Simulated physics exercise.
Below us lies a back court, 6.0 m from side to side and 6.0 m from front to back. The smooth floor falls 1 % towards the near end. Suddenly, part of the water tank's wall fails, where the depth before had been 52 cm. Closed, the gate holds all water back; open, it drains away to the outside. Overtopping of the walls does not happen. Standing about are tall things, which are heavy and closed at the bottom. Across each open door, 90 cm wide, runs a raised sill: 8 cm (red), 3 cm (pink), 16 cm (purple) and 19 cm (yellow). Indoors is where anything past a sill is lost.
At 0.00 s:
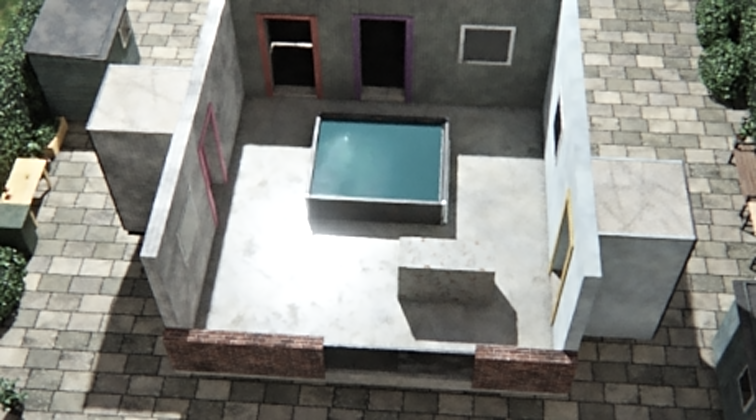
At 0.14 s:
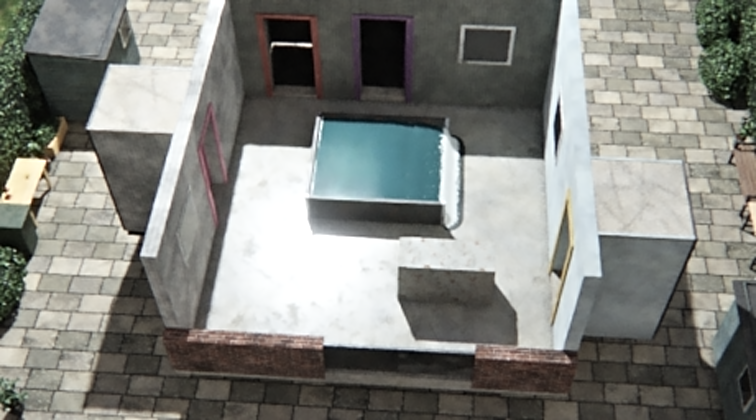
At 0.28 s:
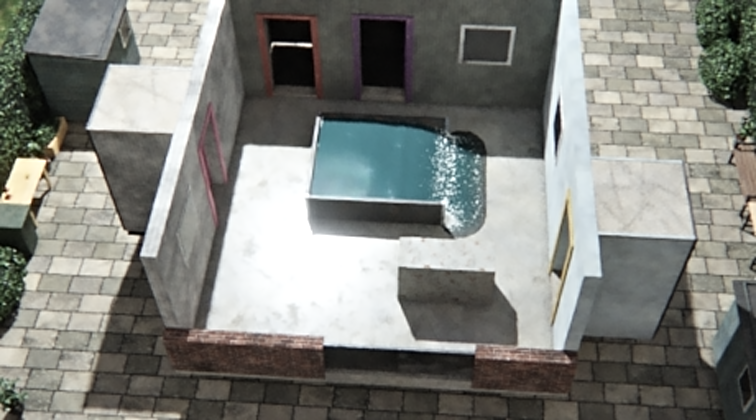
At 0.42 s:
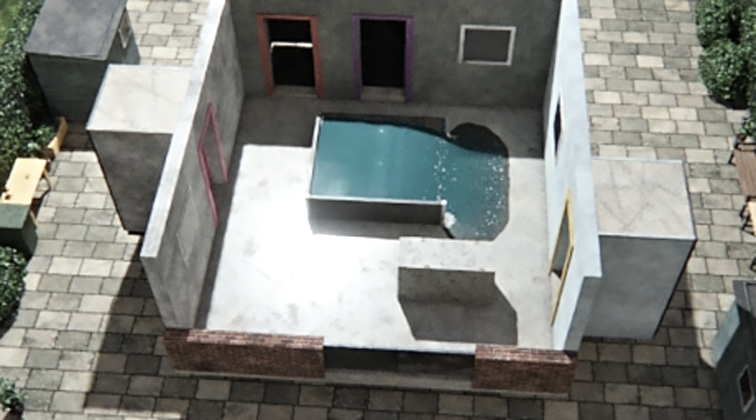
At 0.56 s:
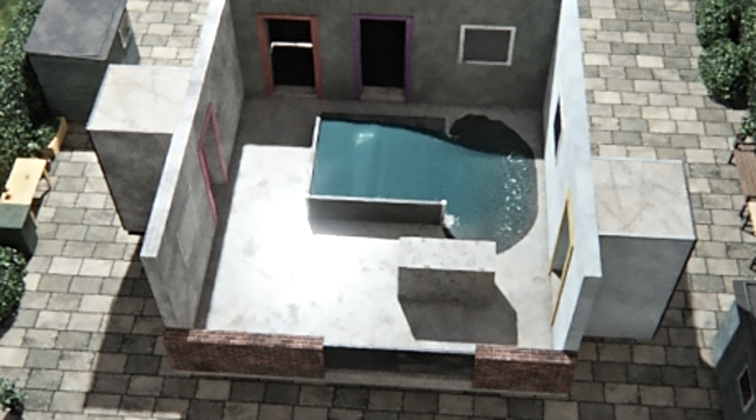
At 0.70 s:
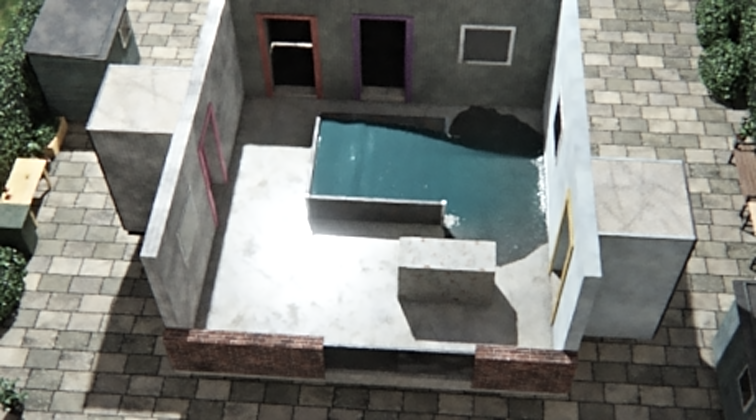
Teal water burst out through the right side of a raised tank in a walled grey court, then fanned across the pale floor toward the right wall and spread nearer, past a pale block.
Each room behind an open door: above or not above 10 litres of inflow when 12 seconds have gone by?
Result: Red door: Limit unbroken, pink door: Limit broken, purple door: Limit unbroken, yellow door: Limit unbroken.
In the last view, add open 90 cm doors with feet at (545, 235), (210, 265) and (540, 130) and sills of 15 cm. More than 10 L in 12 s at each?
Check each in turn: The first succeeds, the second fails, the third succeeds.
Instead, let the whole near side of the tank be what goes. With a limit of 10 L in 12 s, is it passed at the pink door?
So for pink: Yes.
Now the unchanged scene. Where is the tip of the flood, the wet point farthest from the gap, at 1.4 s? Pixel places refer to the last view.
Point: Roughly (546, 298) in the last view.
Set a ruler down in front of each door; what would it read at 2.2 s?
Measured in centimetres, the red door gives 0, the pink door 0, the purple door 0 and the yellow door 15.
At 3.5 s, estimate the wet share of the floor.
Wet share: About 45 %.
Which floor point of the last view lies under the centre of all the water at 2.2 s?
The water is centred near (456, 187).
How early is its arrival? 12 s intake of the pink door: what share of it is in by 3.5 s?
I'd put it at about 0 per cent by that point.
After 1.4 s water covers 25 % of the floor and is deepest (36 cm) near (532, 191); red door not reached, pink door not reached, purple door not reached, yellow door 5 cm at the sill, 0 L in.
After 2.2 s water covers 30 % of the floor and is deepest (38 cm) near (538, 114); red door not reached, pink door not reached, purple door not reached, yellow door 15 cm at the sill, 0 L in.
After 3.5 s water covers 45 % of the floor and is deepest (33 cm) near (538, 372); red door not reached, pink door not reached, purple door 6 cm at the sill, 0 L in, yellow door 12 cm at the sill, 0 L in.
After 7.0 s water covers 95 % of the floor and is deepest (19 cm) near (190, 351); red door 8 cm at the sill, 2 L in, pink door 5 cm at the sill, 1 L in, purple door 5 cm at the sill, 0 L in, yellow door 12 cm at the sill, 0 L in.
After 12.0 s water covers 95 % of the floor and is deepest (14 cm) near (439, 366); red door 5 cm at the sill, 4 L in, pink door 9 cm at the sill, 78 L in, purple door 2 cm at the sill, 0 L in, yellow door 7 cm at the sill, 0 L in.
